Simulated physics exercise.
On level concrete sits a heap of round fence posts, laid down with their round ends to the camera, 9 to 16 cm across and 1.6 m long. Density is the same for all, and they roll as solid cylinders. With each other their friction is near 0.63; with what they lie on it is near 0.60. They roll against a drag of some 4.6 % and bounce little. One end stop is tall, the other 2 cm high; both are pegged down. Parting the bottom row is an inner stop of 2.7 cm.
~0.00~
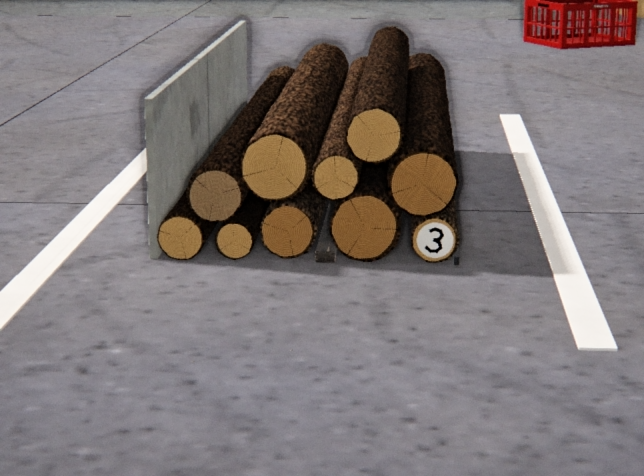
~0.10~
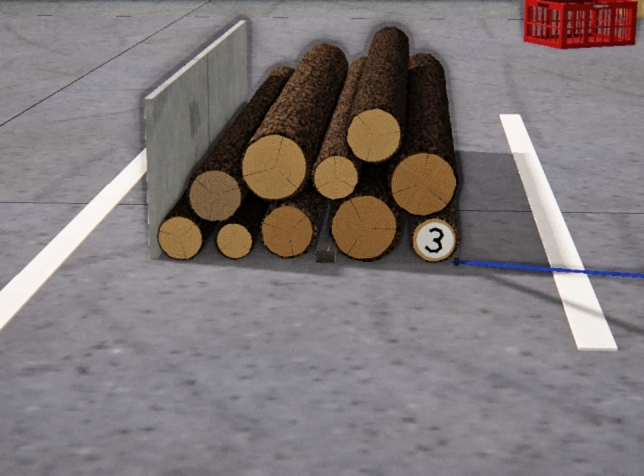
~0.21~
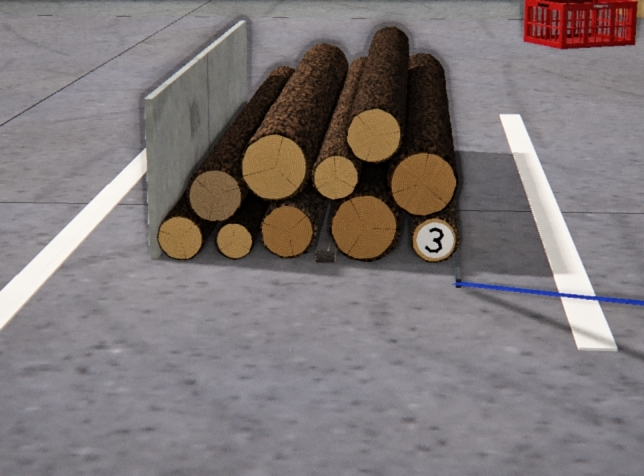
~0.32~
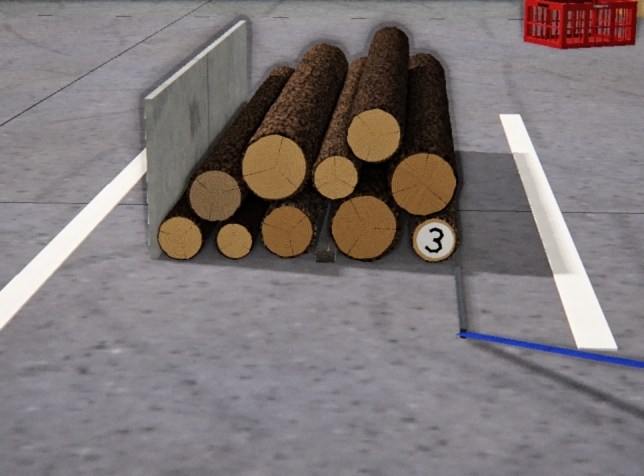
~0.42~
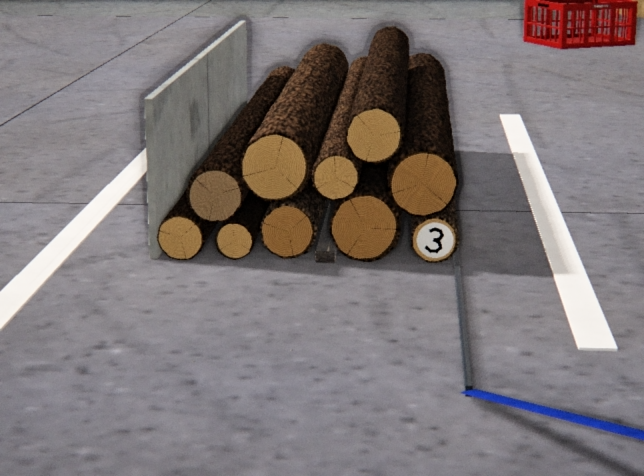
The clip shows a stack of round wooden posts beside an upright board on concrete, one marked with a number. A blue strap appears at right and draws a thin batten toward the camera, while the posts stay still.
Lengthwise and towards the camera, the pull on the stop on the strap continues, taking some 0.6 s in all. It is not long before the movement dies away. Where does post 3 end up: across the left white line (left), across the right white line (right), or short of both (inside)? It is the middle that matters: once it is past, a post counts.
Post 3: Right.
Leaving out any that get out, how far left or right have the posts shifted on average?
Mean shift: Near 5 cm, rightward.
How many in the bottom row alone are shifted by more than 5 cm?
The tally is 1.
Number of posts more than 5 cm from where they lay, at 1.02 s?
0.
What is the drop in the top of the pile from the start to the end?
About 5 cm.
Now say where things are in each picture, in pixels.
In the first frame, 10 posts, 5 on the base, highest (375, 136); no. 3 (435, 240); left wall (37 cm) (150, 164); right batten (2 cm) (457, 257); inner batten (2.7 cm) (325, 251); lines (53, 255) and (567, 266).
In the second frame, the stop on the strap has not moved yet, at (457, 257); the rest still; bottom ones (181, 238) (234, 241) (288, 232) (365, 228) (435, 240).
In the third frame, the stop on the strap is 17 cm out, at (459, 279); the rest still.
In the fourth frame, the stop on the strap is 49 cm out, at (464, 329); the rest still.
In the fifth frame, the stop on the strap is 79 cm out, at (469, 386); the rest still; no. 3 (435, 240).
After 1.02 s, 0 now displaced over 5 cm; not one across the white lines; no. 3 3.5 cm right.
After 1.50 s, 3 now displaced over 5 cm; not one across the white lines; no. 3 27 cm right.
After 2.15 s, 3 now displaced over 5 cm; 1 across the right white line; no. 3 61 cm right.
All still by 2.4 s, 3 moved over 5 cm; 1 across the right white line; no. 3 rolled far off to the right; top of the pile 29 cm high, from 35 cm.
